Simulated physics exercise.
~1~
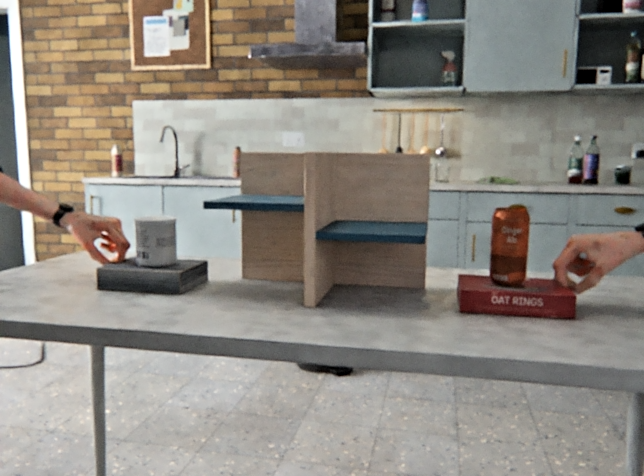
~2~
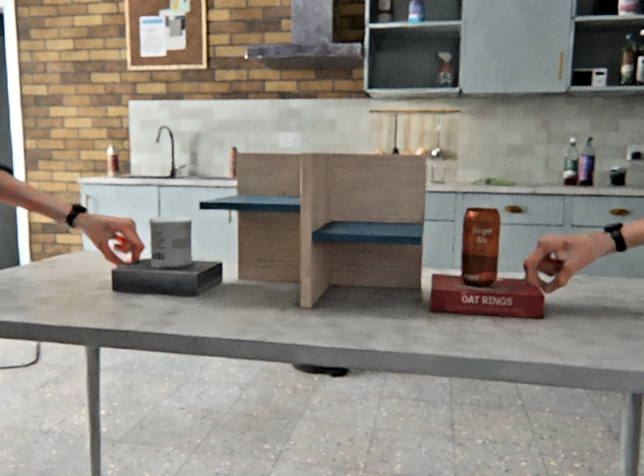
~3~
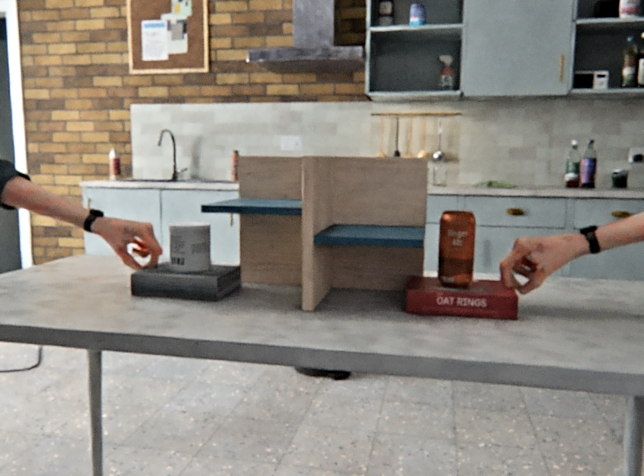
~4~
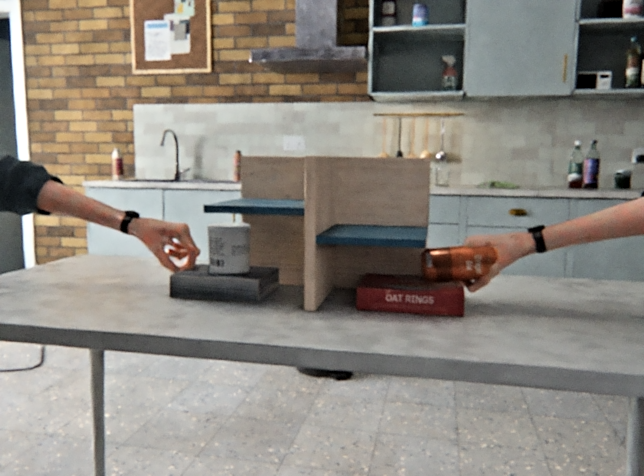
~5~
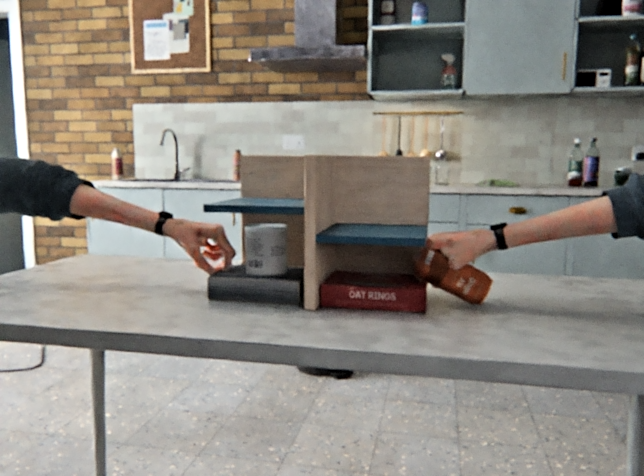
A white pot on a grey board and an upright orange can on a red packet are slid inward by two hands toward a wooden stand with low blue shelves; the pot passes beneath its shelf, while the can strikes the other, tips over and is left behind beside the packet.
